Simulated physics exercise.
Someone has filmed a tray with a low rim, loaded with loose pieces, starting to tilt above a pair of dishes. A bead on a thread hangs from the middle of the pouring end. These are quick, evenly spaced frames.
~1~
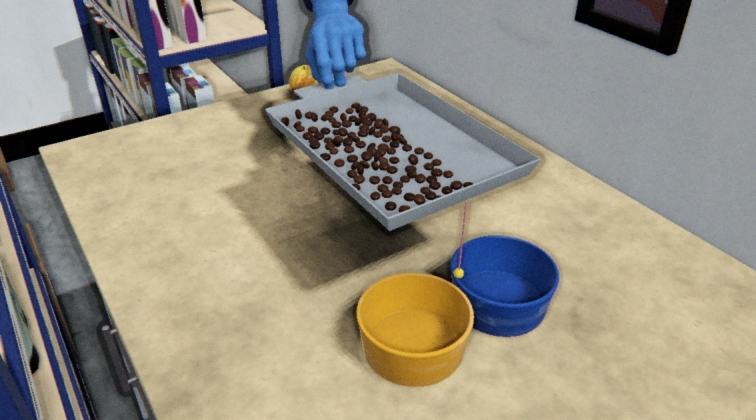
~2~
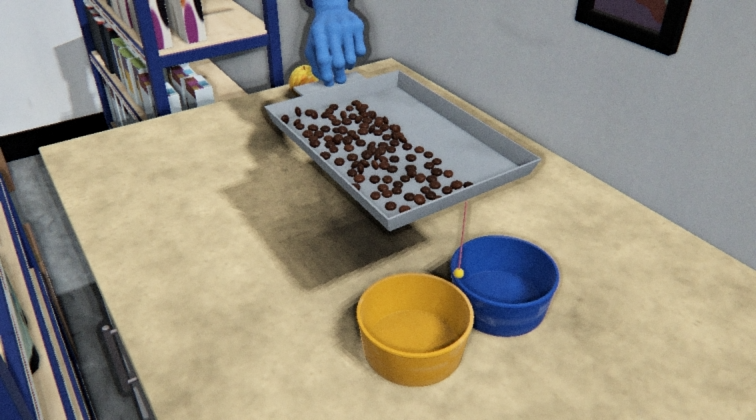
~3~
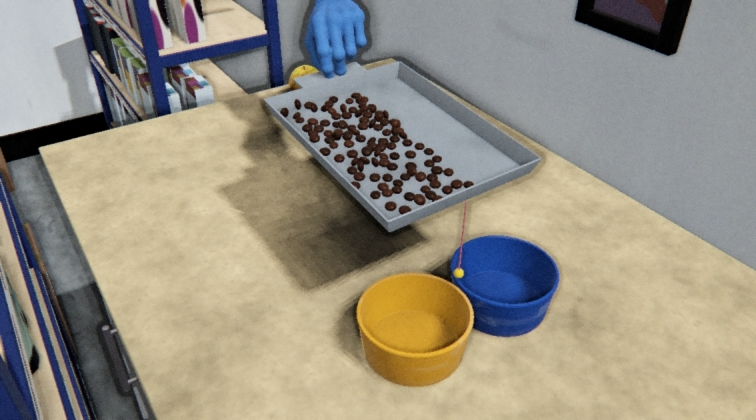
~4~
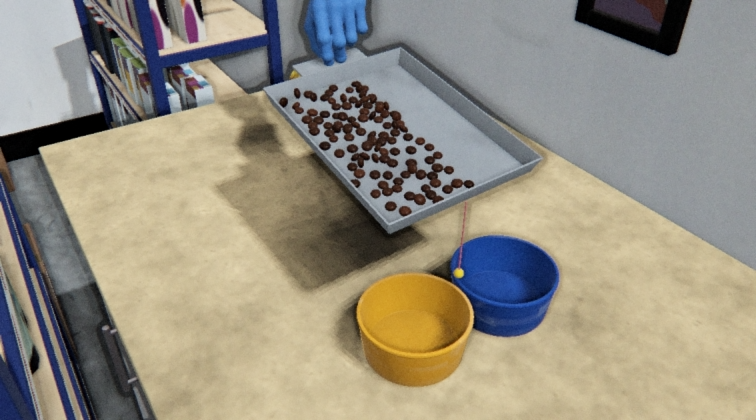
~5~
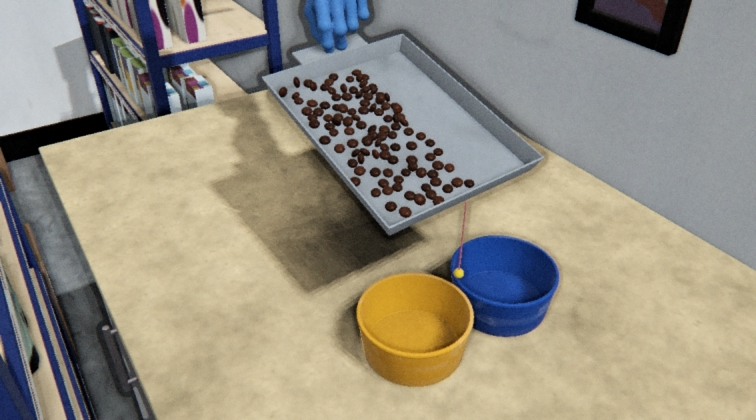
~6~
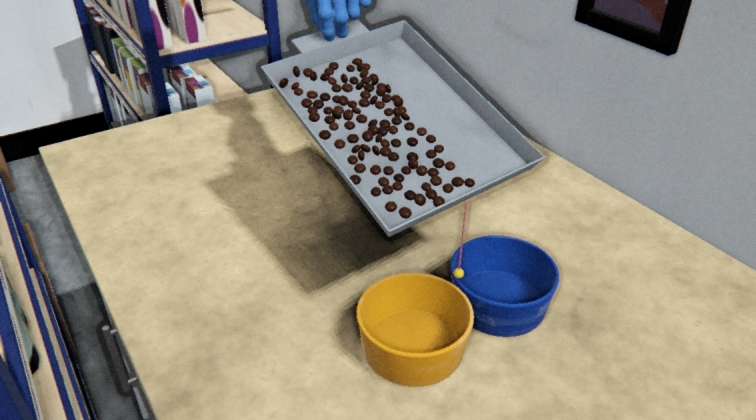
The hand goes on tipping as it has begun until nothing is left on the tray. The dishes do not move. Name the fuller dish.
More goes to the left-hand dish.
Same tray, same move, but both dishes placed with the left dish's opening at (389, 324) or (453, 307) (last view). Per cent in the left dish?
About 80 and 60 per cent.
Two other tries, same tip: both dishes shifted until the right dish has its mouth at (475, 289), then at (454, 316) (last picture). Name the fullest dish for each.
First left, then the right-hand dish.
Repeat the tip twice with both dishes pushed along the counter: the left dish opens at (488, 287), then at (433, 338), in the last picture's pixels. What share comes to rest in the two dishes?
Near 10 % and 90 %.
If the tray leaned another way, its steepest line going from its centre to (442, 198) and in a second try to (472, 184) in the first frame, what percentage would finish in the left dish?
First some 70, then 0 per cent.
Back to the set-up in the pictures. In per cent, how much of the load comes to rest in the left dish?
Roughly 90 in a hundred.
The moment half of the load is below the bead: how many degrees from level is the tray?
Around 95° of tilt.
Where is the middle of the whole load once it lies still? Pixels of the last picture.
At about (410, 353).
Soon after the last picture, tray tipped steeply; nearly all on the tray; a stray few in the air.
A little later, tray tipped past a quarter turn; about a quarter on the tray; about two thirds in the left dish; a small part outside both; a small part in the air.
Later still, tray tipped past a quarter turn; nearly all in the left dish; a small part outside both.
At rest, tray tipped past a quarter turn; nearly all in the left dish; none in the right dish; a small part outside both.
